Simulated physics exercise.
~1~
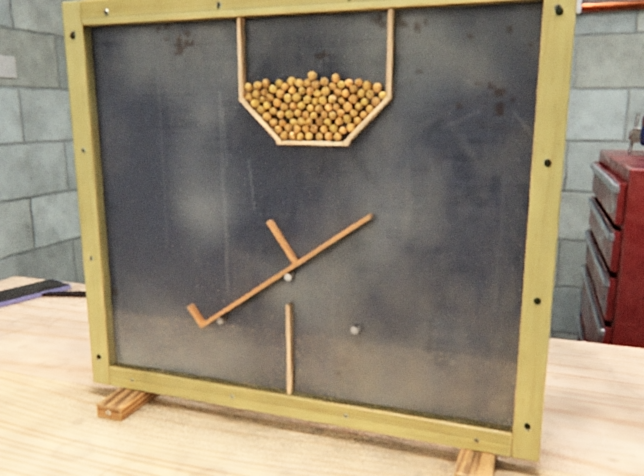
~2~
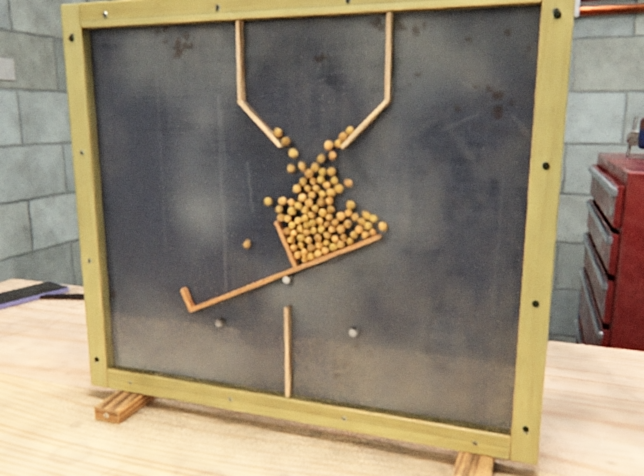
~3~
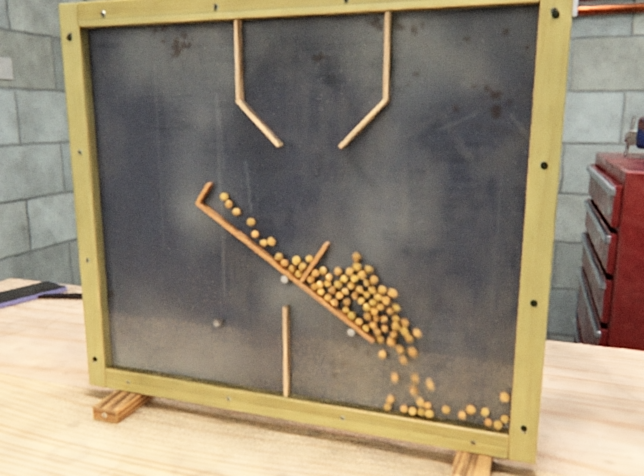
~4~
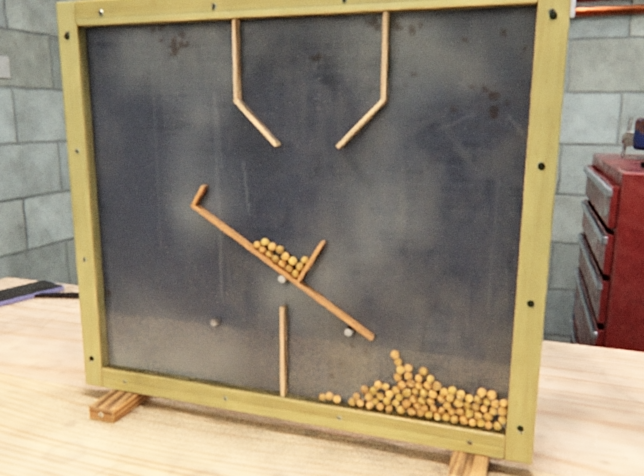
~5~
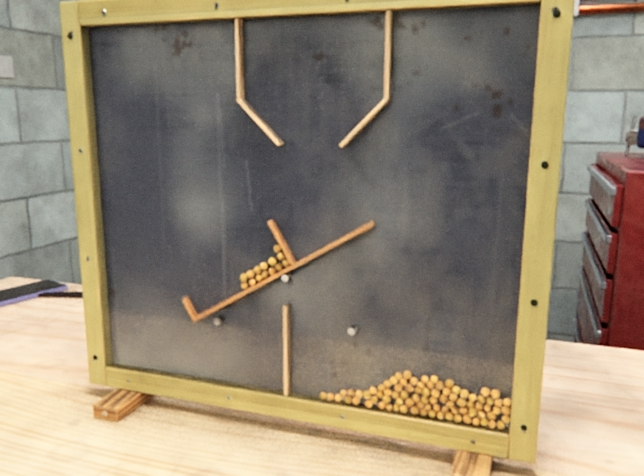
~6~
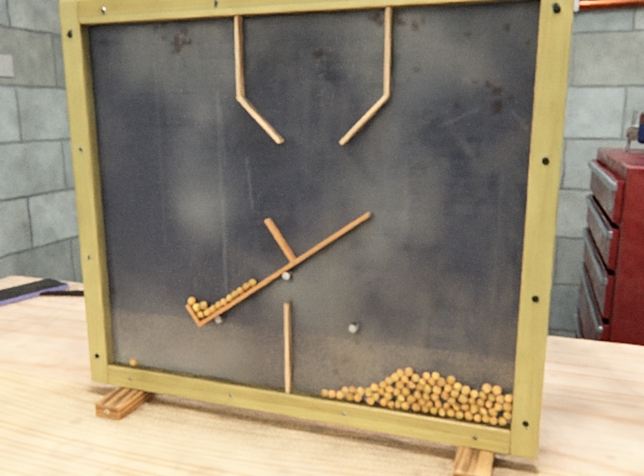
Chickpeas drop onto an orange tray that tips right, spills most, then rocks back left.
